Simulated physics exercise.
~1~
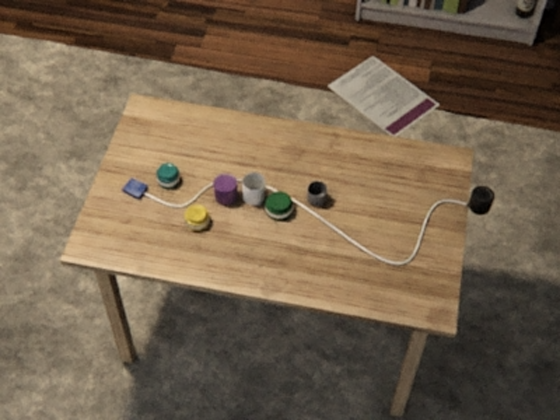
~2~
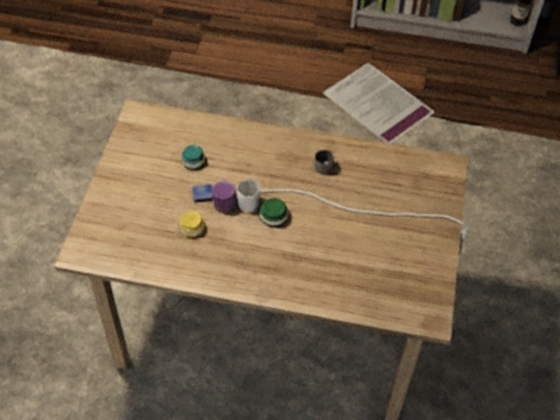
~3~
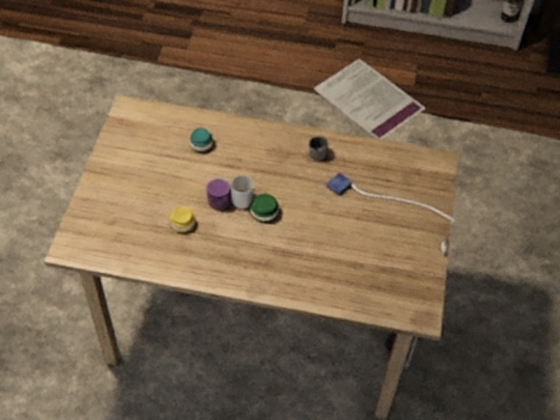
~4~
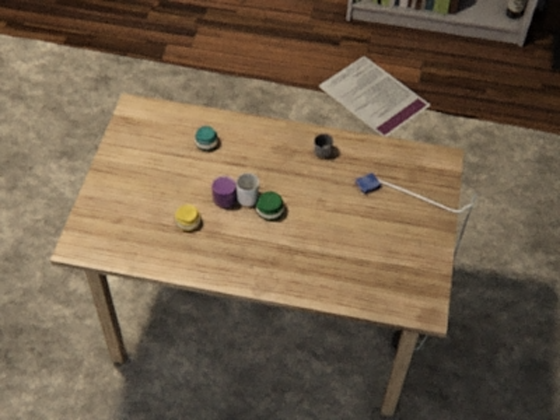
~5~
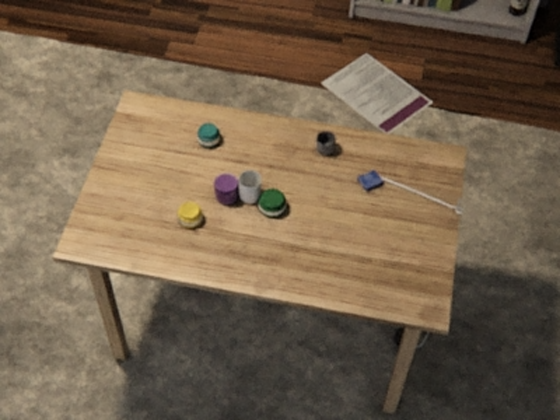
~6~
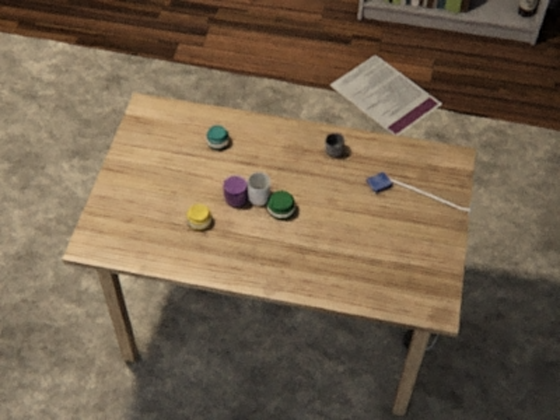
A black speaker drops off the right edge of a pale wooden table, dragging a white cable and the small blue phone tied to it. The table stands on a mottled grey carpet, seen from above by a slightly swaying camera, with teal, yellow, green, purple, white and grey containers on top. As the phone slides rightward from the far left, the teal jar and grey cup shift toward the back, while the middle cluster and yellow jar stay put. Finally the phone rests near the right side, its cable stretched over the edge.
